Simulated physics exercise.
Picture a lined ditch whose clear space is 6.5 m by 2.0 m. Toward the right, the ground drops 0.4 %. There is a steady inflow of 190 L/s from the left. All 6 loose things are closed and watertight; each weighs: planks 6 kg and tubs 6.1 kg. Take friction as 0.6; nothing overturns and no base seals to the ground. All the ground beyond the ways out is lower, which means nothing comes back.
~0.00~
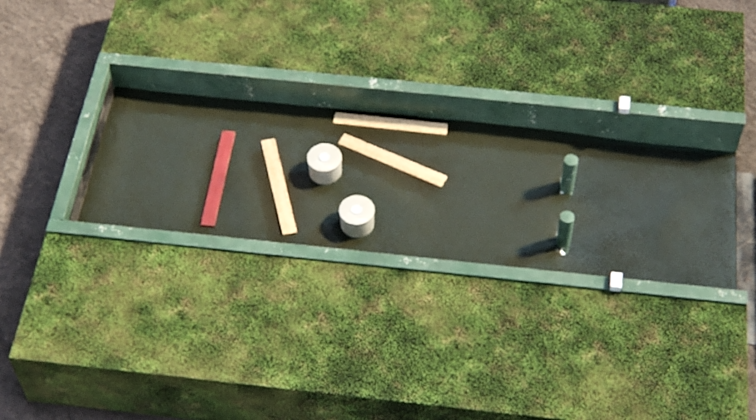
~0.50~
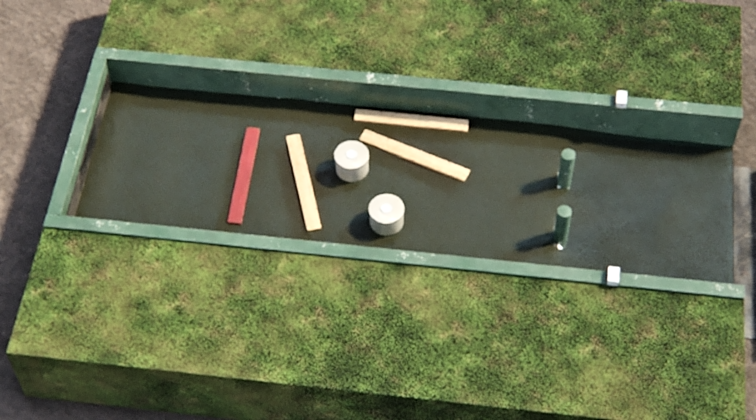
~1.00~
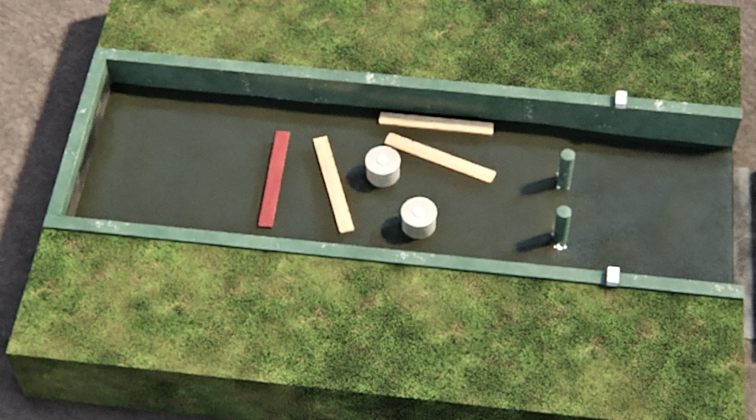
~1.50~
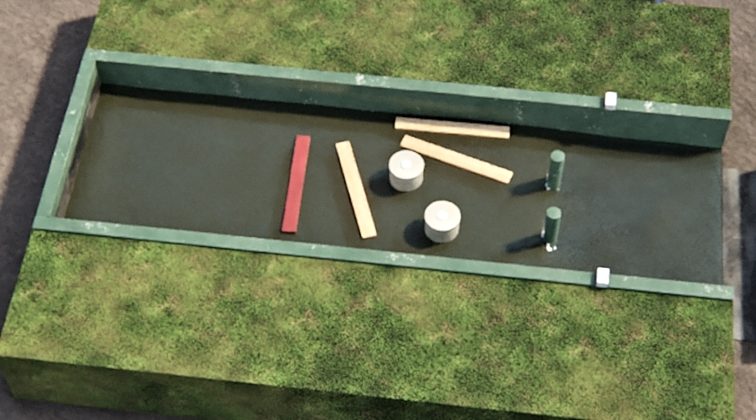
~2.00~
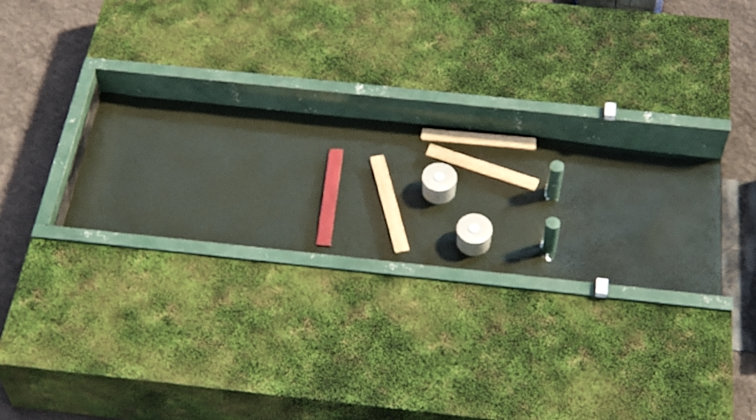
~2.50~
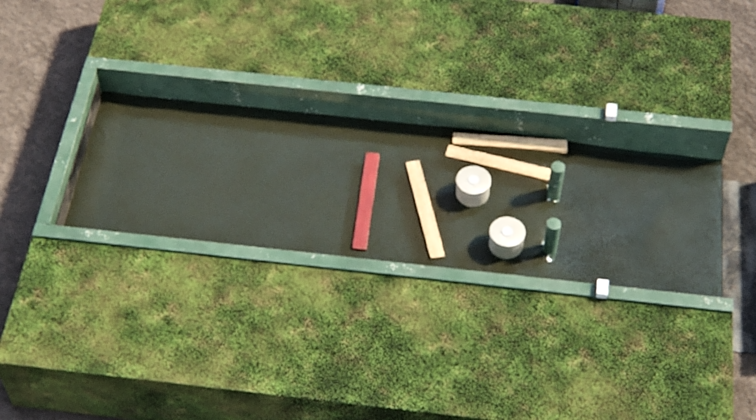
Planks and white tubs float slowly rightward together along a water-filled channel toward two green posts.
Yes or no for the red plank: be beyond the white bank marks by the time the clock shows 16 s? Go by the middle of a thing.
The red plank? It is not past them.
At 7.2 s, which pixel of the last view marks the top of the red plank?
Estimated top position: Near (529, 212).
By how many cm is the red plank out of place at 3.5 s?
I'd guess some 250 cm by then.
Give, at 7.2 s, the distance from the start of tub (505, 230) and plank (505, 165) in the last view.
Respectively: Washed out and washed out.
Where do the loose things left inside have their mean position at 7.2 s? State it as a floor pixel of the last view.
Close to pixel (528, 240).
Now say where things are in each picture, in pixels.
In the first picture, the red plank at (218, 177), afloat; about 1680 L in view; 0 of 6 have shifted.
In the second picture, the red plank at (244, 174) floats, 30 cm from its start; about 1680 L in view; 6 of 6 have shifted.
In the third picture, the red plank at (274, 178) floats, 62 cm from its start; 14 cm deep round most things; 6 of 6 have shifted.
In the fourth picture, the red plank at (296, 183), afloat, 95 cm from its start; about 1670 L in view; 6 of 6 have shifted.
In the fifth picture, the red plank at (330, 196), afloat, 131 cm from its start; 14 cm deep round most things; 6 of 6 have shifted.
In the sixth picture, the red plank at (366, 200) floats, 168 cm from its start; about 1660 L in view; 6 of 6 have shifted.
After 3.5 s the red plank is near (435, 207), 2.4 m from its start, afloat; 0 of 6 are over the mark; 6 afloat.
After 7.2 s the red plank is near (529, 212), 3.3 m from its start, afloat; 4 of 6 are over the mark; 2 afloat.
After 12.0 s the red plank is near (529, 212), 3.3 m from its start, afloat; 4 of 6 are over the mark; 2 afloat.
After 16.0 s the red plank is near (529, 212), 3.3 m from its start, afloat; 4 of 6 are over the mark; 2 afloat.
